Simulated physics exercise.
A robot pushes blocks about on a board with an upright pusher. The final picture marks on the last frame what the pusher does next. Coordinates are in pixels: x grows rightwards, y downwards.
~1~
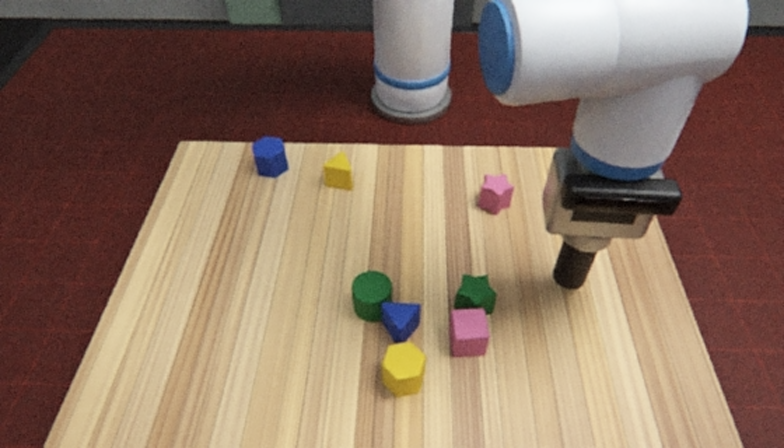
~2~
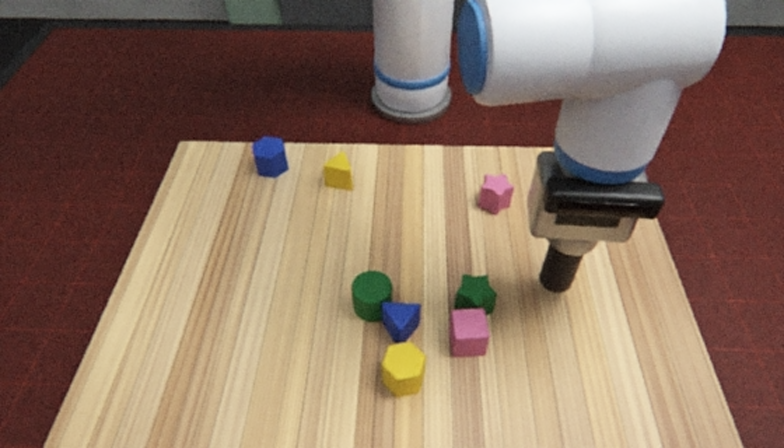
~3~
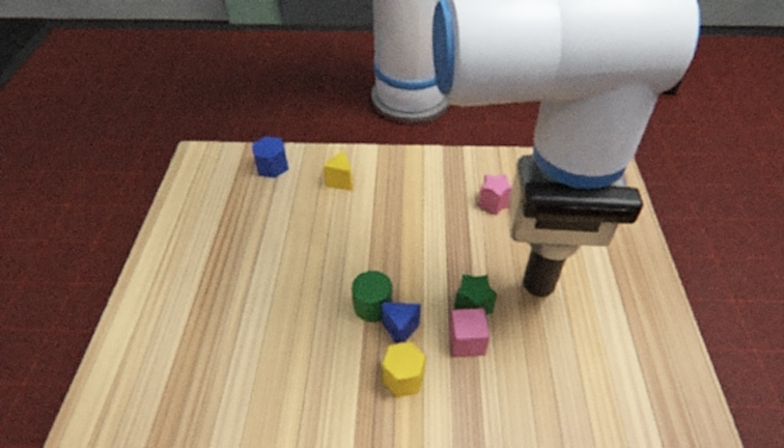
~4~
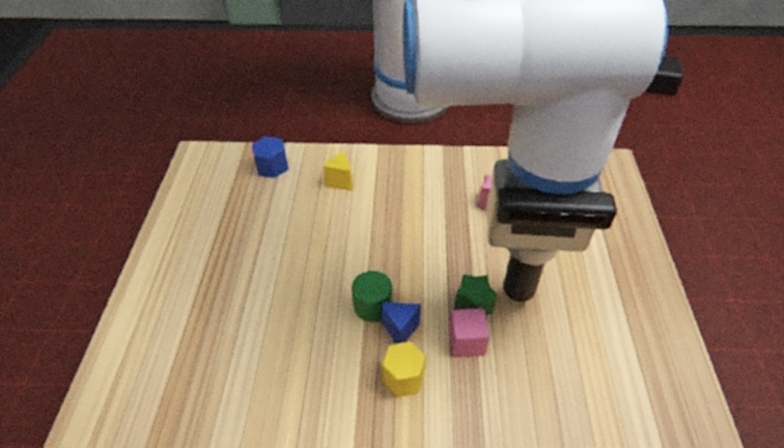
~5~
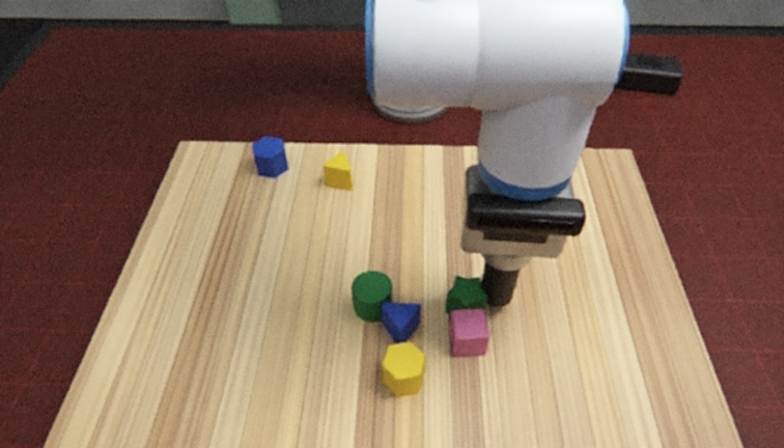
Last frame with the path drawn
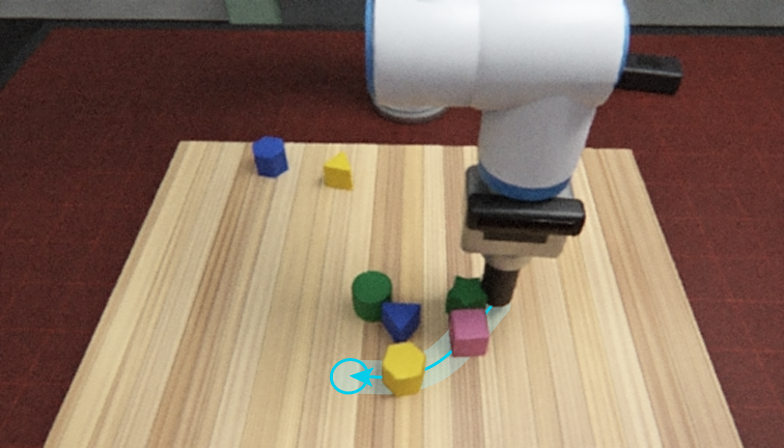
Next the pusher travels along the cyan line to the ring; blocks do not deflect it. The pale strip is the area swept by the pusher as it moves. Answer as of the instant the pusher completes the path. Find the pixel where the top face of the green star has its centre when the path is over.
It will likely be found at (441, 299).
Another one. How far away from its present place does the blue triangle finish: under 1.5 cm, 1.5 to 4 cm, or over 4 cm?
Below 1.5 cm.
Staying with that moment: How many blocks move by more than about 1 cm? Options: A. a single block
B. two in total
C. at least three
The answer is C.
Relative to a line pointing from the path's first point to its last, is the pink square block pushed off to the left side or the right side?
Left side.
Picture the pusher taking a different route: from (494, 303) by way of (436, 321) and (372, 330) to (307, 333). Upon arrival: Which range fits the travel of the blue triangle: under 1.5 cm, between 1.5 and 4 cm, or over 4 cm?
Over 4 cm.
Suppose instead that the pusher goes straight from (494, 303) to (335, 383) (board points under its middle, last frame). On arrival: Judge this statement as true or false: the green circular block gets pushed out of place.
Verdict: True.
Path on the board, from (494, 303) via (460, 342) and (412, 374), ending at (349, 376).
What follows on the original path. One third of the way, pusher (461, 334); green star (441, 299), turned 60° clockwise; pink square block (442, 355).
Two thirds of the way, pusher (412, 365); yellow hexagon (375, 373), turned 45° clockwise; green star (441, 299), turned 65° clockwise; pink square block (424, 390).
At the end, pusher (348, 367); blue triangle in place; yellow hexagon (328, 392), turned 25° anticlockwise; green star (441, 299), turned 65° clockwise; pink square block (423, 390).
